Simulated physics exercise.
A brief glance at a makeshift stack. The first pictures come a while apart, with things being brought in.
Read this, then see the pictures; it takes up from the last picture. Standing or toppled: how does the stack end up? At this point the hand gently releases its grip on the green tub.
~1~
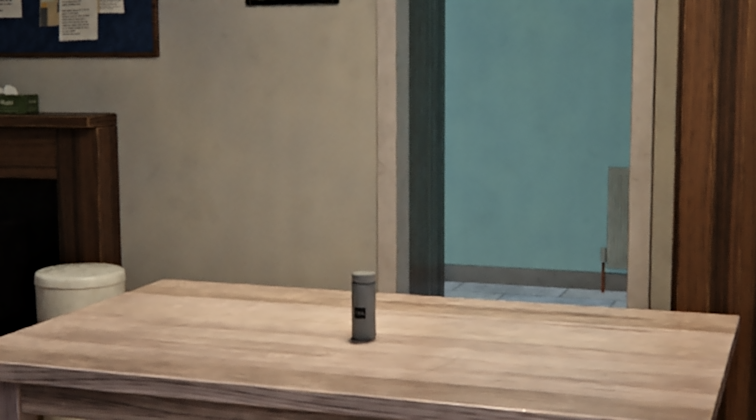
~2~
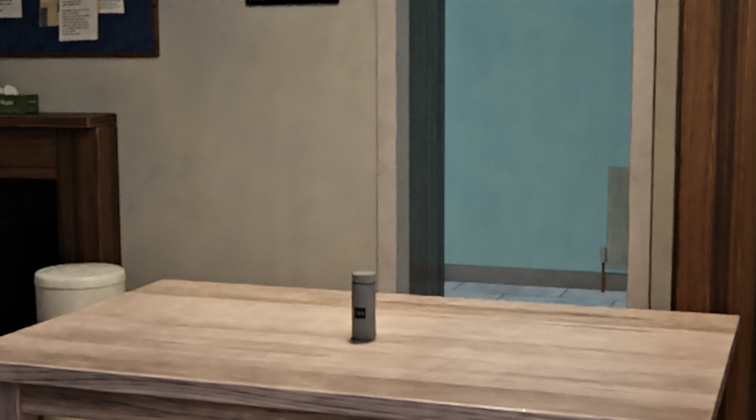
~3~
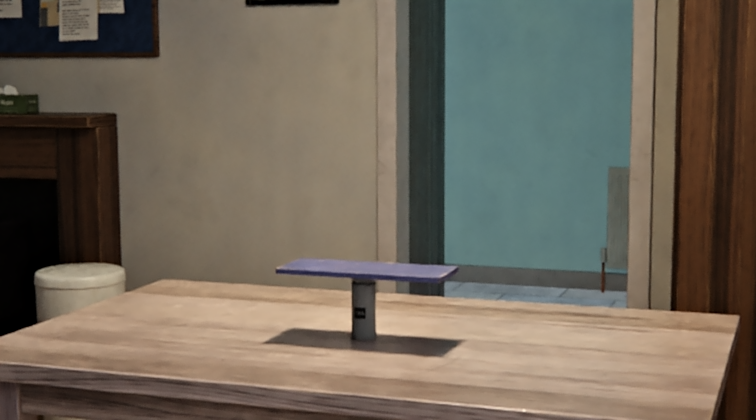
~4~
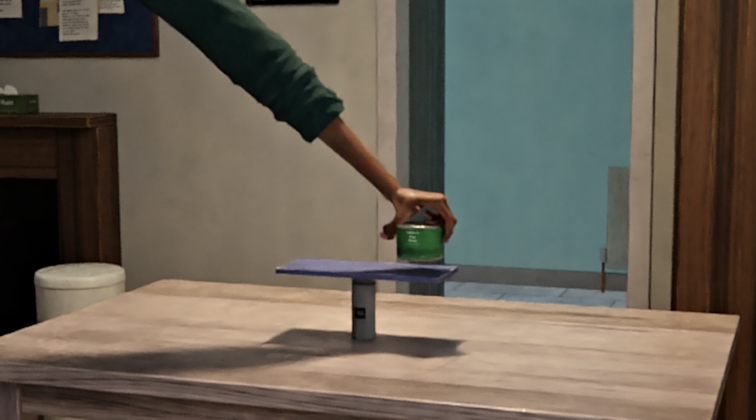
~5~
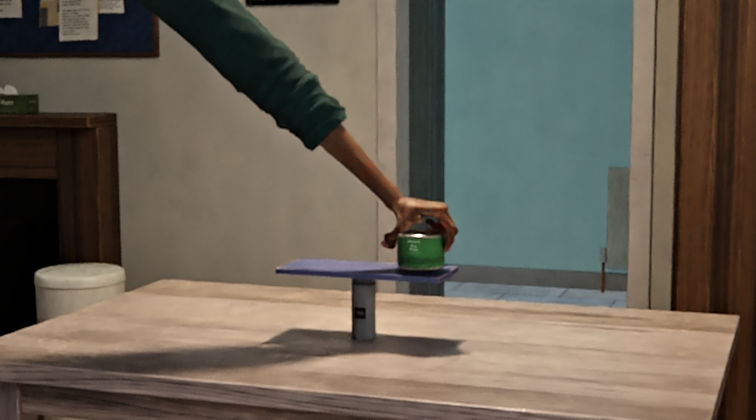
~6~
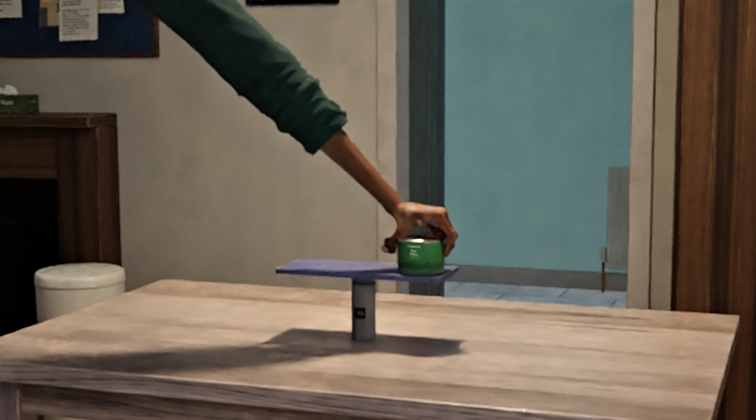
I expect a mishap.
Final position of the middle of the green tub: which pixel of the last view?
It ends near (453, 324).
Then, 0.30 s later than the last frame, green tub now fallen; blue board tilted by 49°.
Then, 0.60 s later than the last frame, blue board tilted by 40°; grey shaker tilted by 22°.
Then, 0.70 s later than the last frame, blue board now fallen; grey shaker tilted by 72°.
Then, 0.90 s later than the last frame, grey shaker now fallen.
When it is over, fallen, green tub, blue board and grey shaker. End places, in pixels of the last picture, green tub near (453, 324). The stack comes apart.
